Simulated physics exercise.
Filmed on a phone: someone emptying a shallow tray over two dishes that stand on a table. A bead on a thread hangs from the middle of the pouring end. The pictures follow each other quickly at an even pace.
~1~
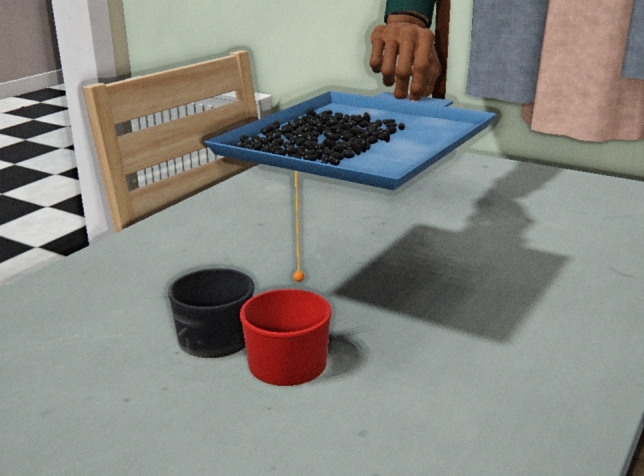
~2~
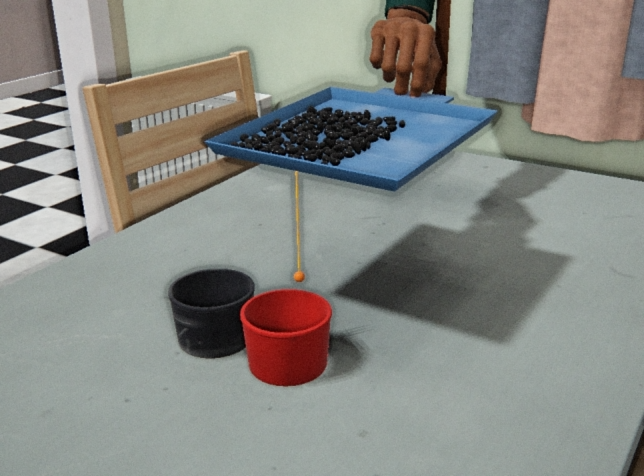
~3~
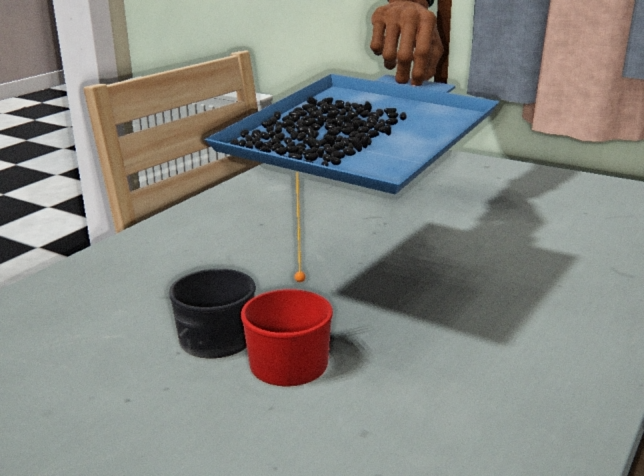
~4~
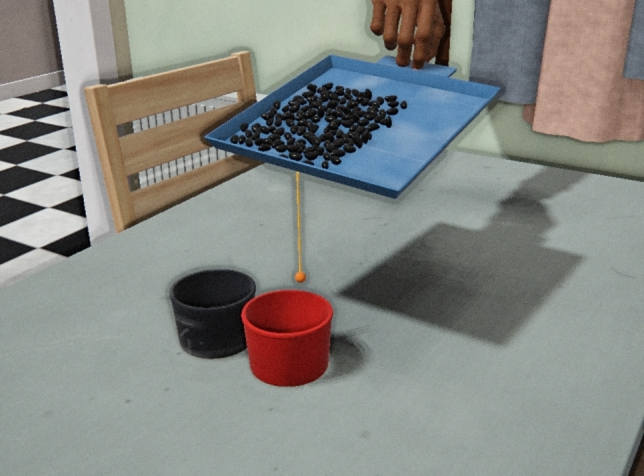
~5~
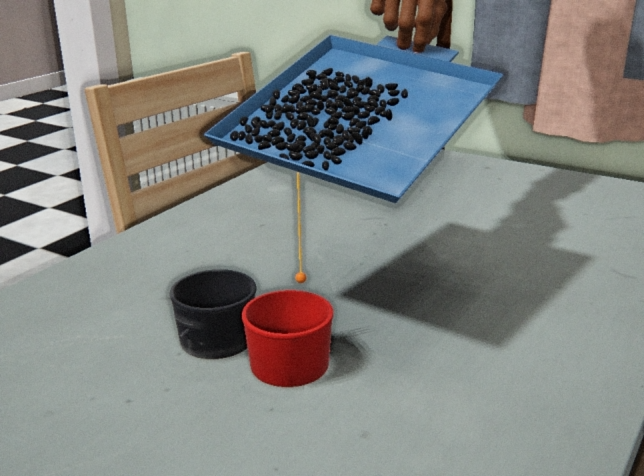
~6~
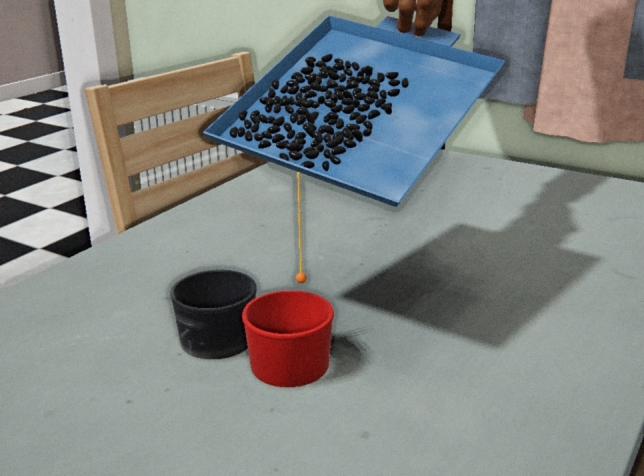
A hand steadily raises the back of a blue tray of black beans above two dishes.
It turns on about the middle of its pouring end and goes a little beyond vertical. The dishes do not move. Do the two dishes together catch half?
Caught overall: Under half.
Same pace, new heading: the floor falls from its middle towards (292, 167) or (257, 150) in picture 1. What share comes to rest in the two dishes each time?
Near 80 % and 30 %.
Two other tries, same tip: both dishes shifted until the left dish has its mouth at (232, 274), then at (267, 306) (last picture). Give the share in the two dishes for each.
Near 0 % and 70 %.
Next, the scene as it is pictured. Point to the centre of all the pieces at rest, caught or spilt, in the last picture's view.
Around (362, 384).
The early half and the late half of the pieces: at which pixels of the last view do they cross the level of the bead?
The first part at (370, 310); the rest at (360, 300).
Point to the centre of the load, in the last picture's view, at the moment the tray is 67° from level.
Near (341, 177).
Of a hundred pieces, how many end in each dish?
About: Left dish 0, right dish 30 per cent.
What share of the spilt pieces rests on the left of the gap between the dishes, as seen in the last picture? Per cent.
About 0 per cent.
Soon, tray tipped steeply; most on the tray; a stray few in the right dish; about a quarter in the air.
A while on, tray tipped past a quarter turn; about a quarter in the right dish; about two thirds outside both; a small part in the air.
Towards the end, tray tipped past a quarter turn; about a quarter in the right dish; most outside both.
Finally, tray tipped past a quarter turn; about a quarter in the right dish; none in the left dish; most outside both.
